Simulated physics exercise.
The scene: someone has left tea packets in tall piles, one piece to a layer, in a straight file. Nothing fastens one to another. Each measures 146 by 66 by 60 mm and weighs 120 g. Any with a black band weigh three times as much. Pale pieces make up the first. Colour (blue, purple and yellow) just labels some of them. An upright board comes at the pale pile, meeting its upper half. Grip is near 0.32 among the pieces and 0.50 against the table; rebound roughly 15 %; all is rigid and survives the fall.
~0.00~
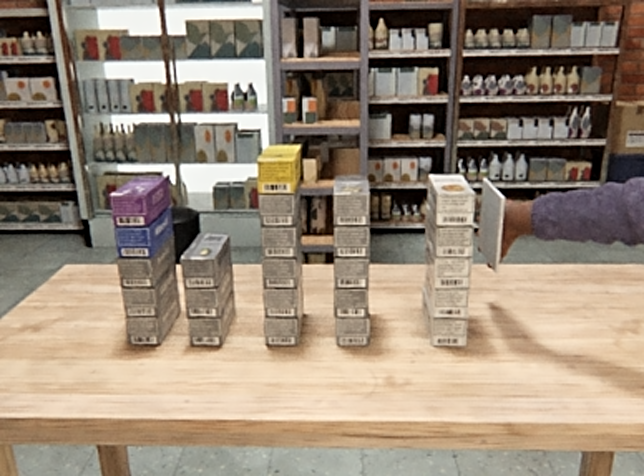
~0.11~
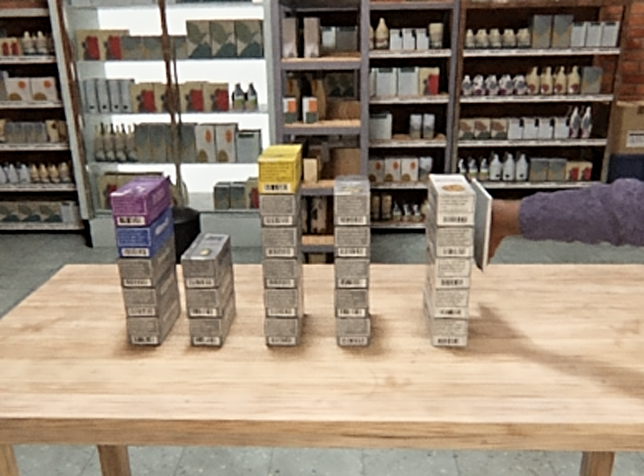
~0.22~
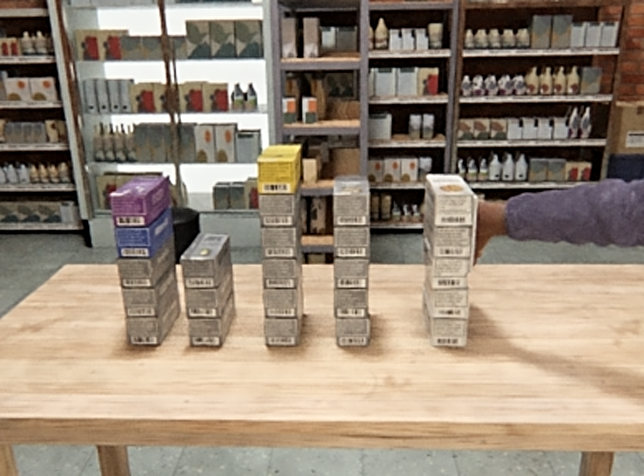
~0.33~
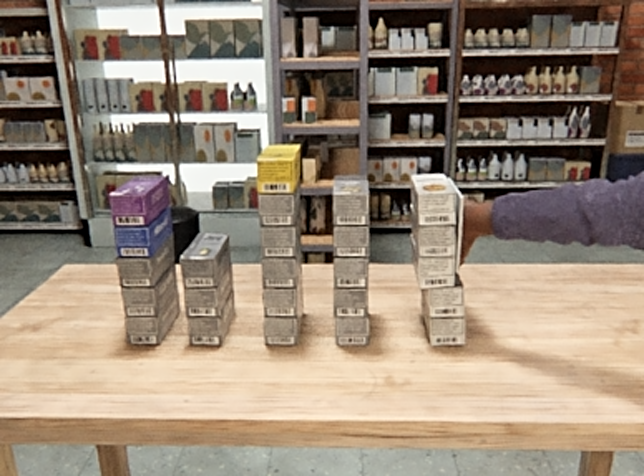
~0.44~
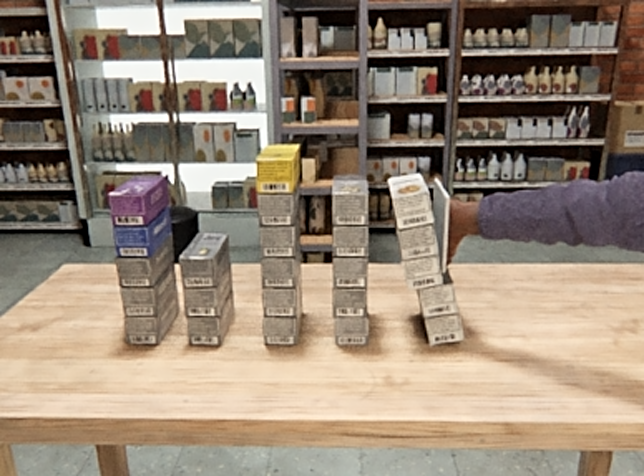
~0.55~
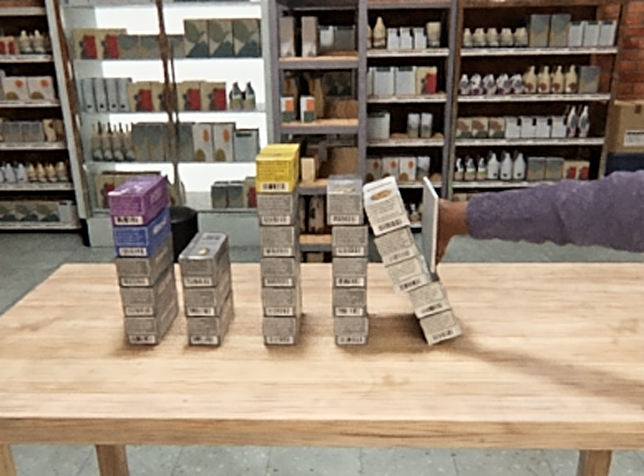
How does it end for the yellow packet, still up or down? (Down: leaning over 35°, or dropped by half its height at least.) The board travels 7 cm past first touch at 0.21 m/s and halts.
It drops.
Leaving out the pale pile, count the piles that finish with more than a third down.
The count is 4.
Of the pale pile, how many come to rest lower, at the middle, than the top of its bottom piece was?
2 pale pieces.
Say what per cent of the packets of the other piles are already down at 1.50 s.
At that moment 85 per cent.
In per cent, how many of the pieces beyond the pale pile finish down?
About 95 per cent.
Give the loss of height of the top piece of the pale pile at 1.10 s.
Roughly 8 cm.
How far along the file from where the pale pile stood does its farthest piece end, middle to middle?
Some 26 cm.
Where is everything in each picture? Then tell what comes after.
In the first frame (we follow the side turned to the camera), board (501, 226) 42 mm short; yellow packet (276, 177); purple packet (129, 211); blue packet (133, 243); no other piece has moved.
The second frame shows board (488, 226) 19 mm short; yellow packet (276, 177).
The third frame shows board (474, 226) 4 mm in; yellow packet (276, 177).
The fourth frame shows board (460, 226) 27 mm in, top of the pale pile leaning 3°; yellow packet (275, 177); no other piece has moved.
The fifth frame shows board (446, 226) 50 mm in, top of the pale pile leaning 11°; yellow packet (274, 177); no other piece has moved.
The sixth frame shows board (435, 225) 7 cm in, top of the pale pile leaning 20°; yellow packet (274, 176); blue packet (132, 242); purple packet (127, 210); one has shifted.
Around 1.10 s, 5 of the pale pile down; none of the 19 other packets down, 11 disturbed; yellow packet tipped 19°.
Around 1.50 s, 5 of the pale pile down; 16 of the 19 other packets down; yellow packet tipped 35°, 13 cm lower; blue packet tipped 48°, 6 cm lower.
Finally (2.2 s), 5 of the pale pile down; 18 of the 19 other packets down; yellow packet on its side; purple packet on its side; blue packet on its side.
